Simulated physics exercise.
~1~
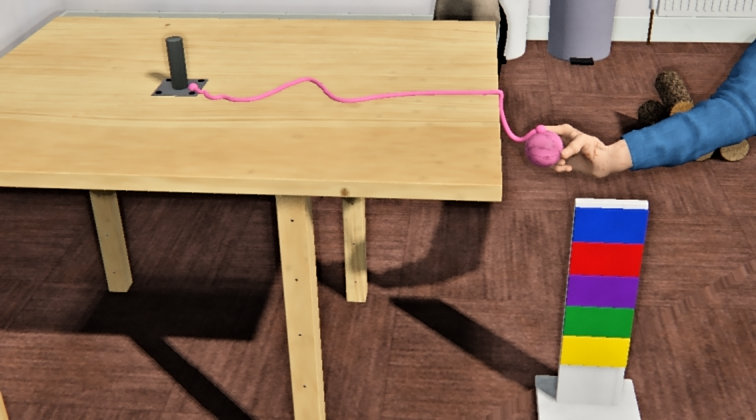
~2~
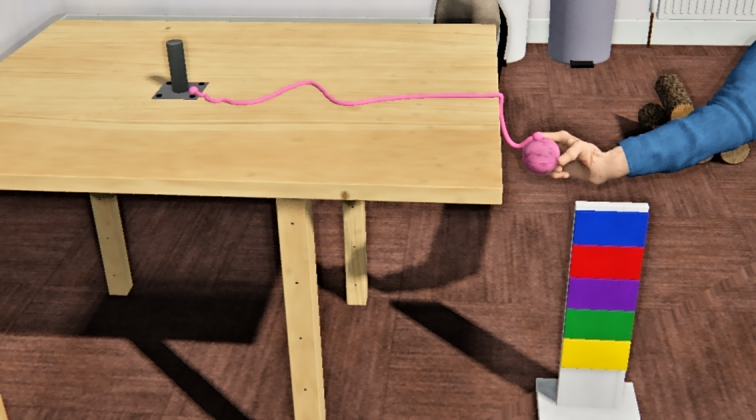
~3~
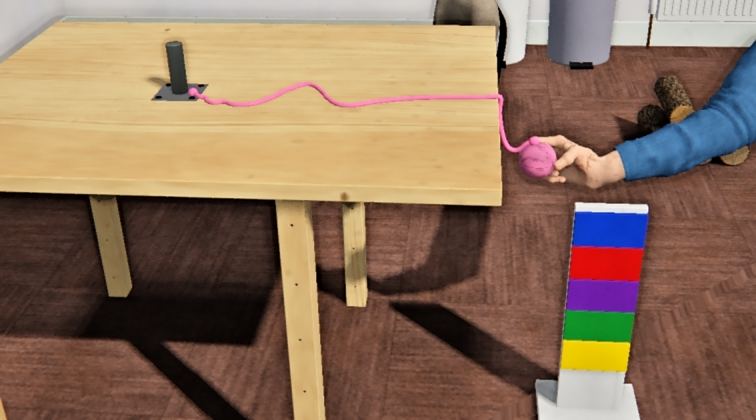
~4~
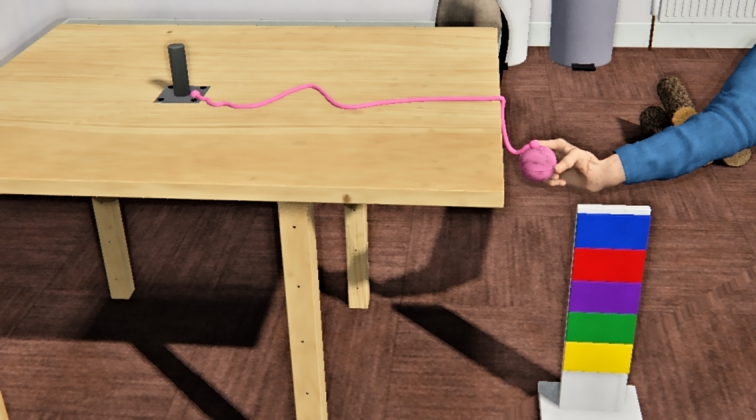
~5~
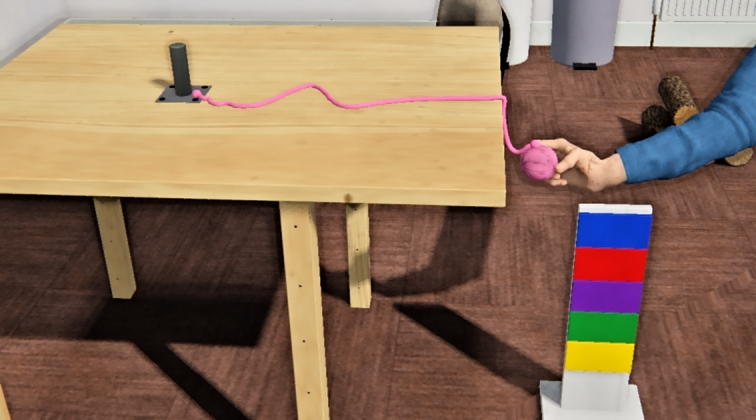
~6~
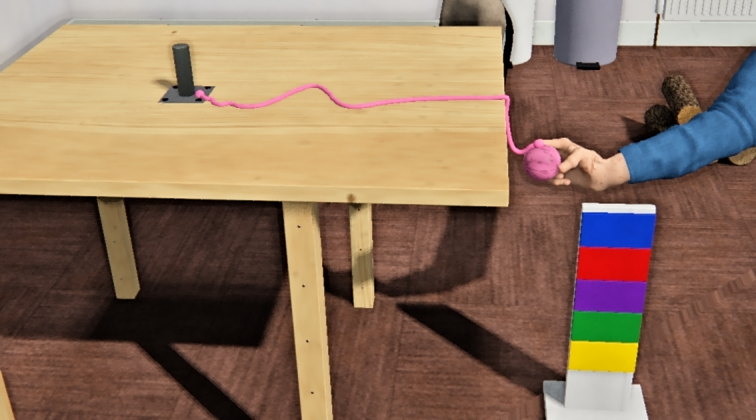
Beside a wooden table, a hand holds a pink ball on a slack lead, barely moving.
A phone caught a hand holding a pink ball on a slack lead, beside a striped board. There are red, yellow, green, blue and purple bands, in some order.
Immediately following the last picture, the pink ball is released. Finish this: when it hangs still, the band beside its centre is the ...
When it hangs still, the band beside its centre is the red one.
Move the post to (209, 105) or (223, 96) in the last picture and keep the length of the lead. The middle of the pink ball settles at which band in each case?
First try: Purple; second try: Purple.
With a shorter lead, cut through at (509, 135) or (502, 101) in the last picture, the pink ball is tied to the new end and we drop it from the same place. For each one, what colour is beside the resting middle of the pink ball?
Taking them in turn: Blue; above them all.
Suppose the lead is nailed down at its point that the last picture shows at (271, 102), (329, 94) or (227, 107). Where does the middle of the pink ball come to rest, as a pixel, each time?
In order of the tries: About (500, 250), then (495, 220), then (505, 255).
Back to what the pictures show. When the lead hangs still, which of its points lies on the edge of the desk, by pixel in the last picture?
Look near (430, 99).
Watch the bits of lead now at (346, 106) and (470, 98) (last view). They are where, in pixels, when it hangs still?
The first one ends up at (421, 99) and the second one at (506, 143).
Early on, ball near (517, 251); level with red.
Midway, ball near (492, 258); level with red.
Near the end, ball near (493, 260); level with red.
Finally, ball near (505, 261); level with red. Its centre hangs level with the red band.
